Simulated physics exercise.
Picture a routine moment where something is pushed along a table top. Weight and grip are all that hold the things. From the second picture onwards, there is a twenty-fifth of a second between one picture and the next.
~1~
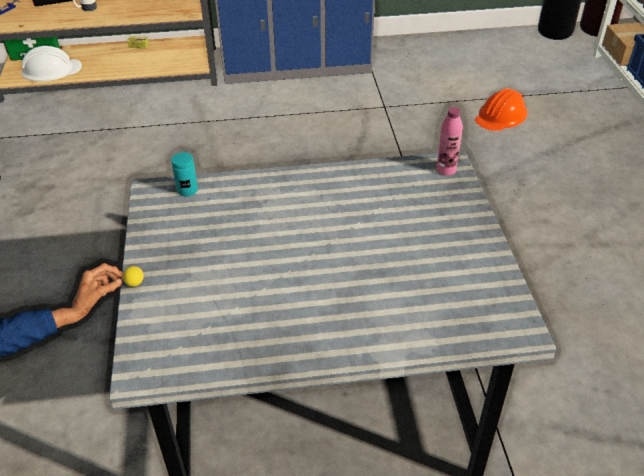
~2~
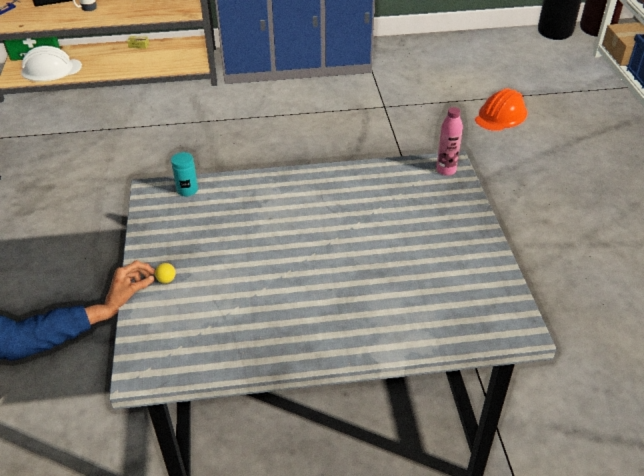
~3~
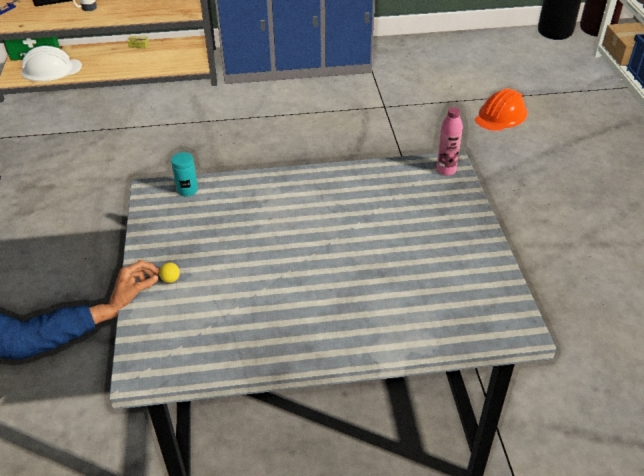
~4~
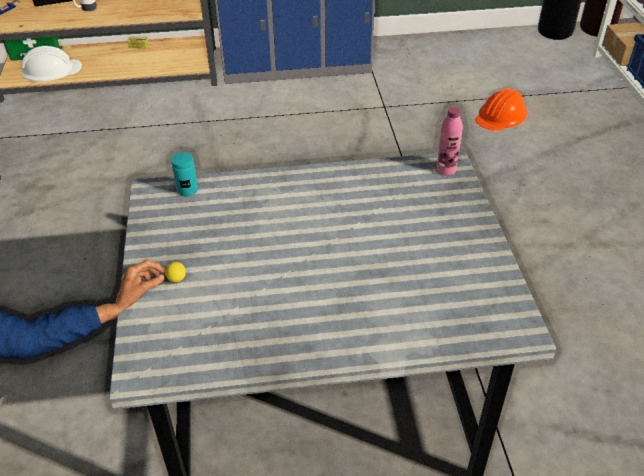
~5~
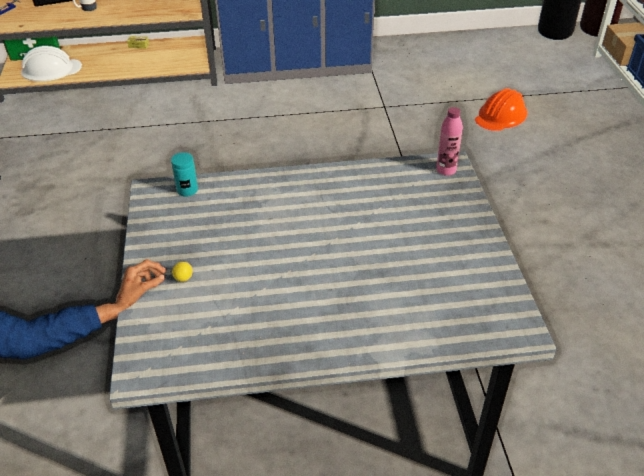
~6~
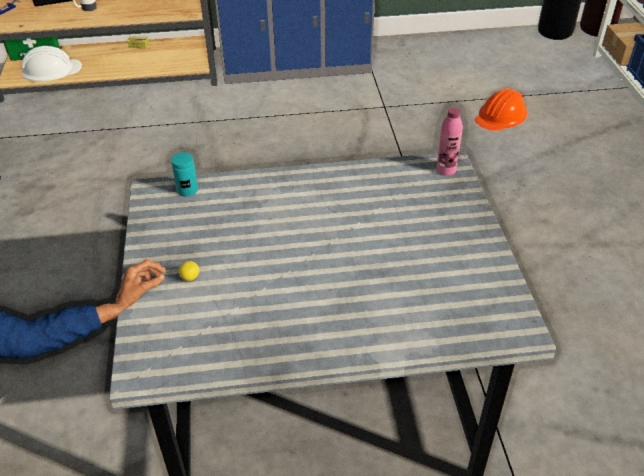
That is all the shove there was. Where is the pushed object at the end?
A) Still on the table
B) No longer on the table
A.
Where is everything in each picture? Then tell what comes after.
The first frame shows under the hand; yellow lemon (133, 276).
The second frame shows under the hand; yellow lemon (165, 273).
The third frame shows under the hand; yellow lemon (169, 273).
The fourth frame shows yellow lemon (176, 272).
The fifth frame shows yellow lemon (182, 271) displaced a little.
The sixth frame shows yellow lemon (189, 271) displaced about its own width.
Then, 0.20 s past the last view, yellow lemon displaced well along near (220, 268).
Then, 0.60 s past the last view, yellow lemon displaced well along near (268, 263).
Then, 1.10 s past the last view, yellow lemon displaced well along near (306, 260).
Finally, moved from the start, yellow lemon. Final places as the last picture's camera would see them, yellow lemon near (319, 258).
